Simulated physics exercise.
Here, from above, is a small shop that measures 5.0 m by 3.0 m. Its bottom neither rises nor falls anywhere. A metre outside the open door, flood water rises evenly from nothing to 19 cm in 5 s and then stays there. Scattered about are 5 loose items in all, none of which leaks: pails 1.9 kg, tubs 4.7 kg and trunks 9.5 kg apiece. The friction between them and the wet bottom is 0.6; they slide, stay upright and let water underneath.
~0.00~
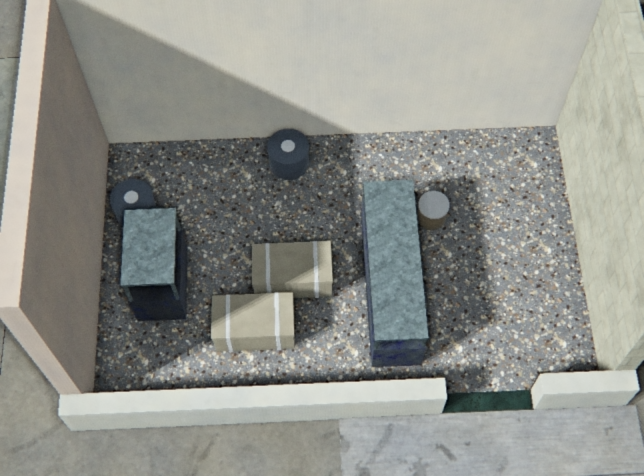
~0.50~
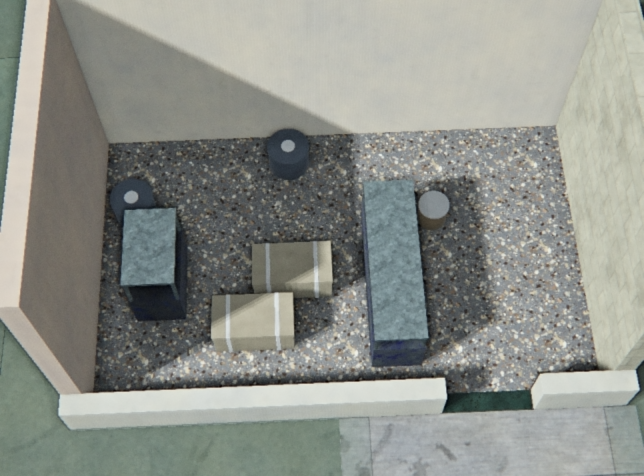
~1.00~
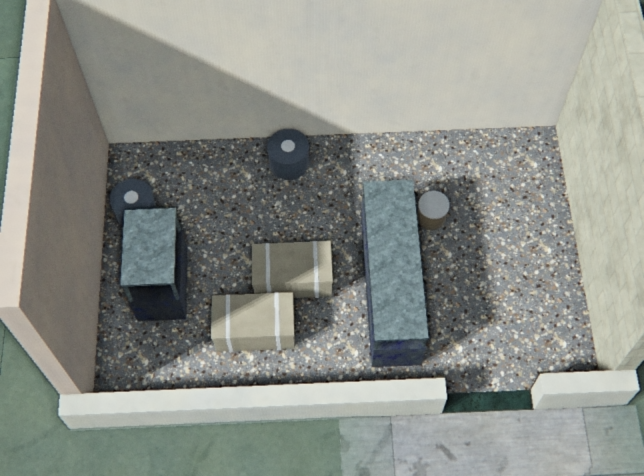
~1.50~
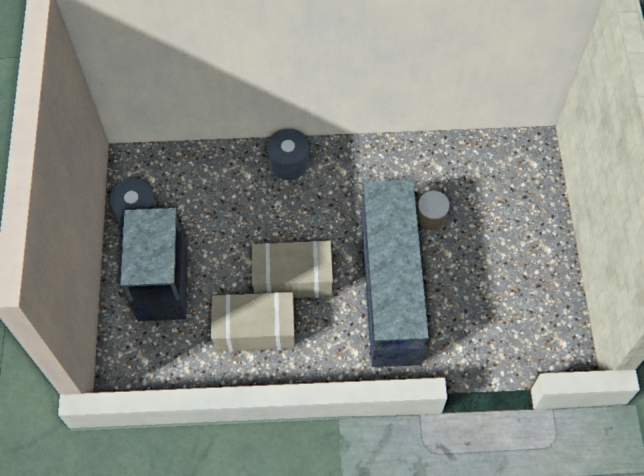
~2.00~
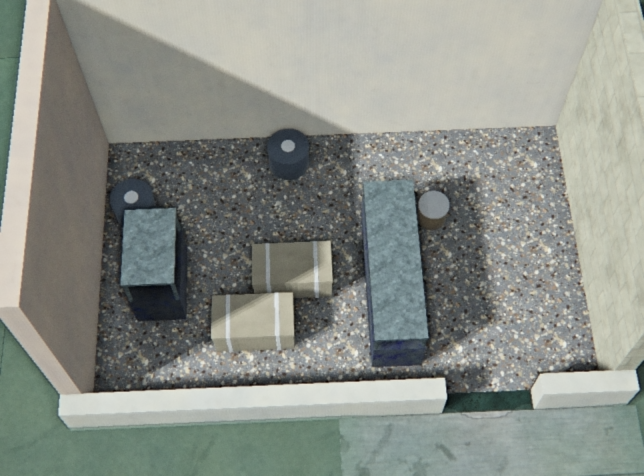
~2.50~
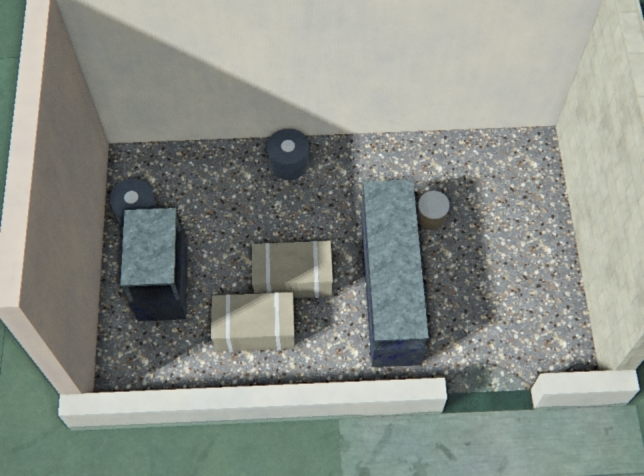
A small walled shop with a speckled pebbly floor and a doorway gap in its low front wall is seen from high above. Two tan, pale-striped trunks lie between a short and a long blue-green-topped block, with two dark tubs toward the back and left and a greyish one at right. Green-tinted water spreads across the grey paving outside, while everything indoors and the camera stay still.
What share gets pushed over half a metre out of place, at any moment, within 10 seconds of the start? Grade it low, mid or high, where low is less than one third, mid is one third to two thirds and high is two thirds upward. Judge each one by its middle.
Grade: Mid.
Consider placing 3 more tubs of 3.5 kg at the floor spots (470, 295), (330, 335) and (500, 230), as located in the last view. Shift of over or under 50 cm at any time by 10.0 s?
Respectively, higher, lower and higher.
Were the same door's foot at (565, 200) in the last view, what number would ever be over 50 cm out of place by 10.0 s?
In that case the number is 2.
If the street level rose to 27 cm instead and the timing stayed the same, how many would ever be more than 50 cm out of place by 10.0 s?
Then 2 of them.
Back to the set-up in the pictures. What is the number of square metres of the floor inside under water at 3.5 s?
1.5 m2.
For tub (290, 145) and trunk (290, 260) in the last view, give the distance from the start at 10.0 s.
Respectively 120 and 0 cm.
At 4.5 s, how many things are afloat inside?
0 at that moment.
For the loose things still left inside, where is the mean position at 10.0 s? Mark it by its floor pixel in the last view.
The centre sits near (214, 263).
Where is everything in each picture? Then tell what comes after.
In the first frame, a pail at (434, 204) rests on the ground; a tub at (288, 146) rests on the ground; 0.0 m2 under water; 0 of 5 have shifted.
In the second frame, a pail at (434, 204) rests on the ground; a tub at (288, 146) rests on the ground; 0.0 m2 under water; 0 of 5 have shifted.
In the third frame, a pail at (434, 204) rests on the ground; a tub at (288, 146) rests on the ground; water covers 0.0 m2; 0 of 5 have shifted.
In the fourth frame, a pail at (434, 204) rests on the ground; a tub at (288, 146) rests on the ground; 0.0 m2 under water; 0 of 5 have shifted.
In the fifth frame, a pail at (434, 204) rests on the ground; a tub at (288, 146) rests on the ground; water covers 0.0 m2; 0 of 5 have shifted.
In the sixth frame, a pail at (434, 204) rests on the ground; a tub at (288, 146) rests on the ground; water covers 0.1 m2; 0 of 5 have shifted.
After 3.5 s 0 of 5 are over 50 cm from their spots; 0 afloat.
After 4.5 s 0 of 5 are over 50 cm from their spots; 0 afloat.
After 7.0 s 1 of 5 are over 50 cm from their spots; 1 afloat.
After 10.0 s 2 of 5 are over 50 cm from their spots, and 2 have been at some point; 2 afloat.
